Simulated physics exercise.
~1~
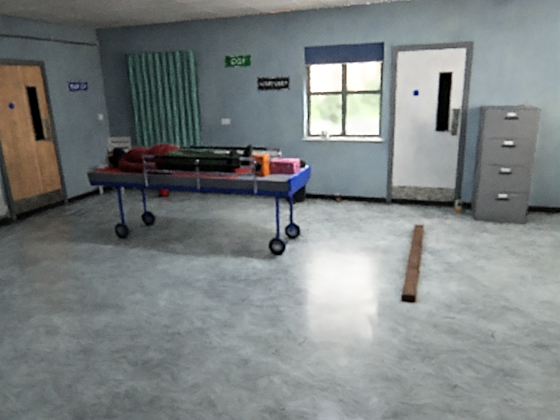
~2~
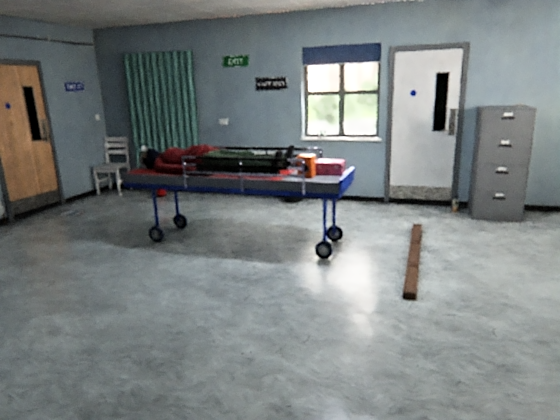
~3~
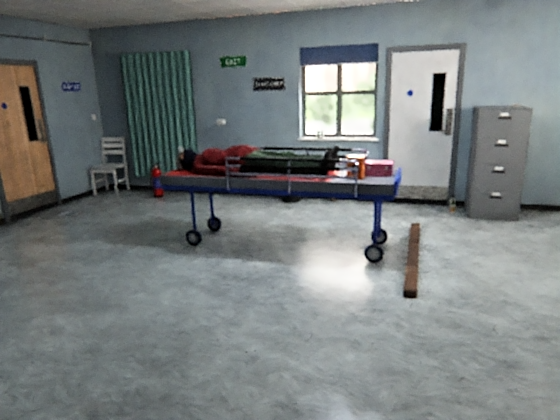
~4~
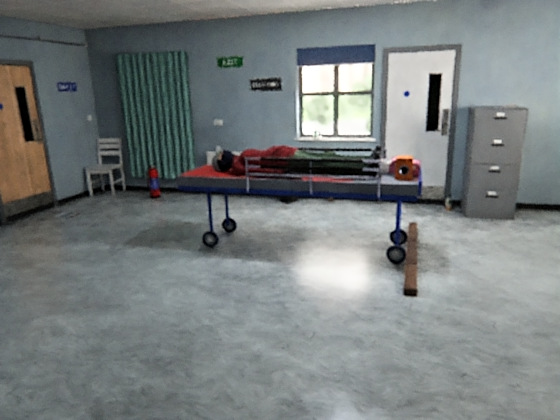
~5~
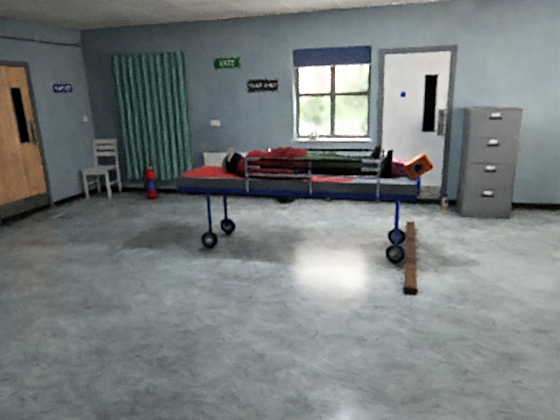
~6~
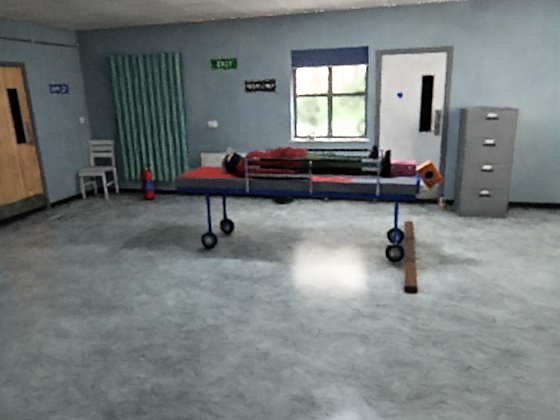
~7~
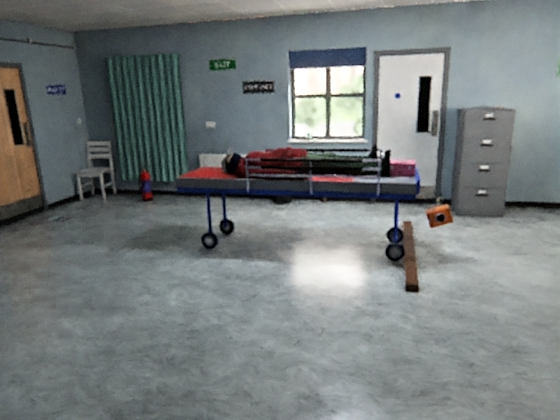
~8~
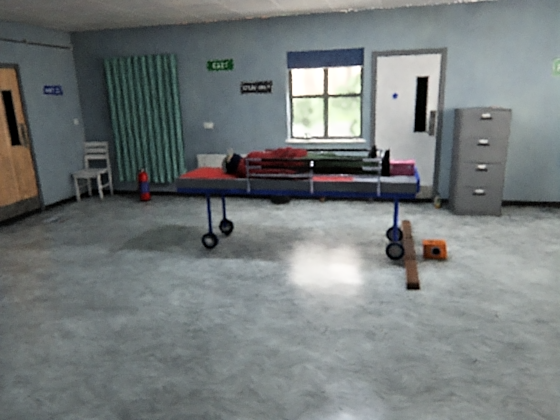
A trolley carrying a limp person lying flat, an orange pump and a pink case rolls right across a room and stops abruptly at a brown floor sill; the pump tips over the end and drops to the floor, while the person and case stay aboard.
